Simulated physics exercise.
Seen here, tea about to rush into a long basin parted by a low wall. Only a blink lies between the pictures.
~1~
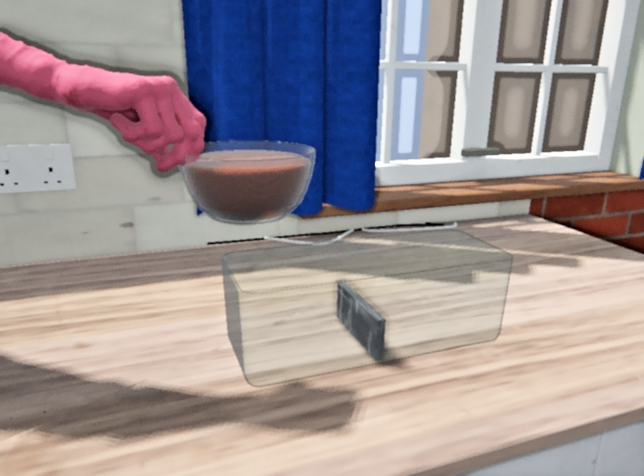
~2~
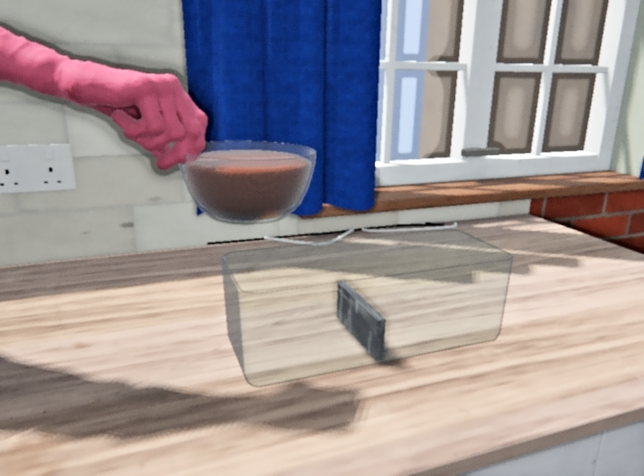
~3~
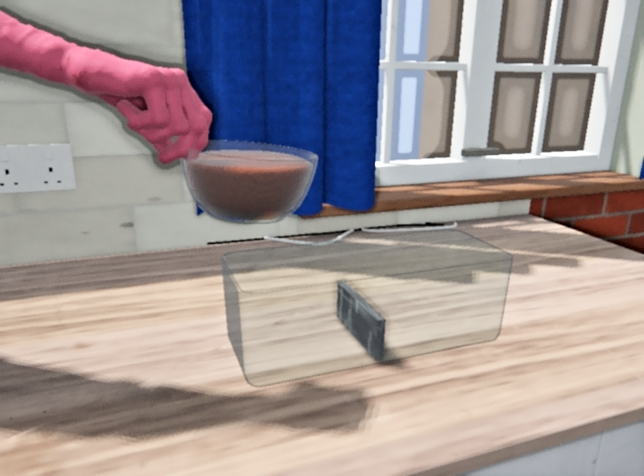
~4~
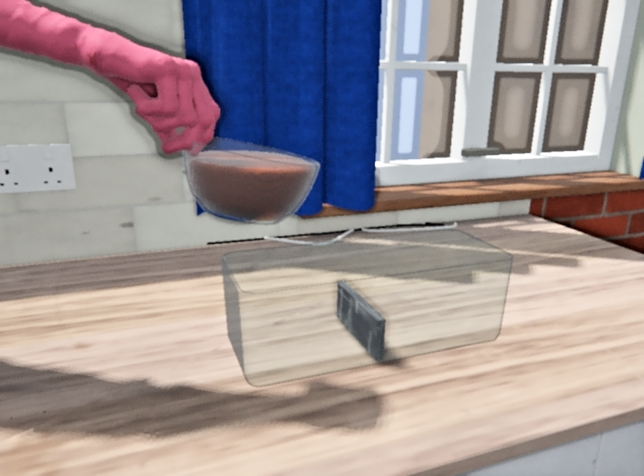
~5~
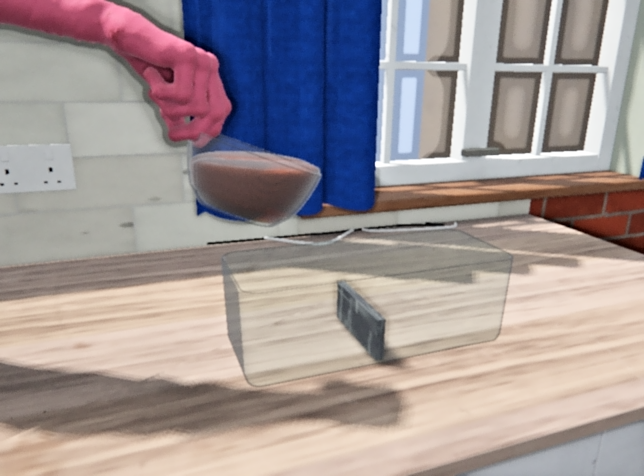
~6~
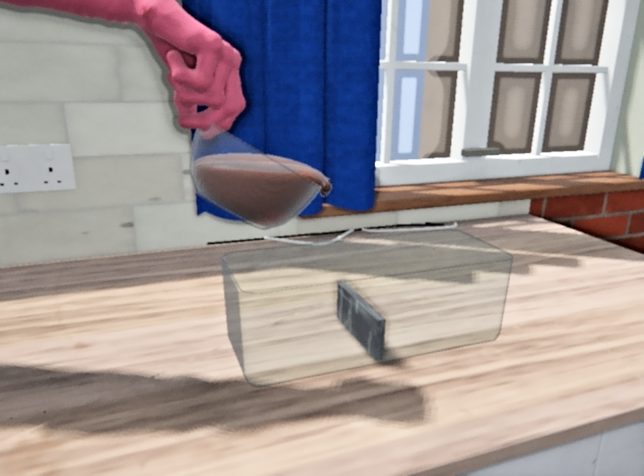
A sunlit kitchen worktop of pale wood is seen from slightly above, with a blue curtain, a white-framed window and red bricks behind it. A pink hand at the upper left holds a clear bowl of reddish-brown liquid above a long transparent basin with a low grey wall inside. The hand rises and tilts the bowl rightward, slowly then more steeply, until liquid reaches over its right rim.
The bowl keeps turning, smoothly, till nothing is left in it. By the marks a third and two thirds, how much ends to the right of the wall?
It comes to under a third.
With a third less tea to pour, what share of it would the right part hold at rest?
Some 5 per cent.
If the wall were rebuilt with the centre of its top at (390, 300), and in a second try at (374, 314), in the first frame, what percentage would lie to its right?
About 10 and 25 per cent.
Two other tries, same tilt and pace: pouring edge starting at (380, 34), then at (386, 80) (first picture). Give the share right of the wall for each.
Roughly 90 per cent, and 90 per cent.
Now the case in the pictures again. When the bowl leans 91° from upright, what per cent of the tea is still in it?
Roughly 20 in a hundred.
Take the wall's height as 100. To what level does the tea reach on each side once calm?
The left part 50 per cent, the right part 10.
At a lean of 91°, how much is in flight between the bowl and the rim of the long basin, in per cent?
It comes to 25 per cent or so.
A moment on, the bowl is tipped on its side and 18 per cent is still to pour, 35 is left of the wall and 20 right of it.
Next, the bowl is tipped right over and 1 per cent is still to pour, 72 is left of the wall and 22 right of it.
Then the bowl is tipped right over and 0 per cent is still to pour, 74 is left of the wall and 23 right of it.
Later the bowl is tipped right over and 0 per cent is still to pour, 74 is left of the wall and 23 right of it.
Finally, 74 per cent lies left of the wall, 23 right of it and 3 outside.
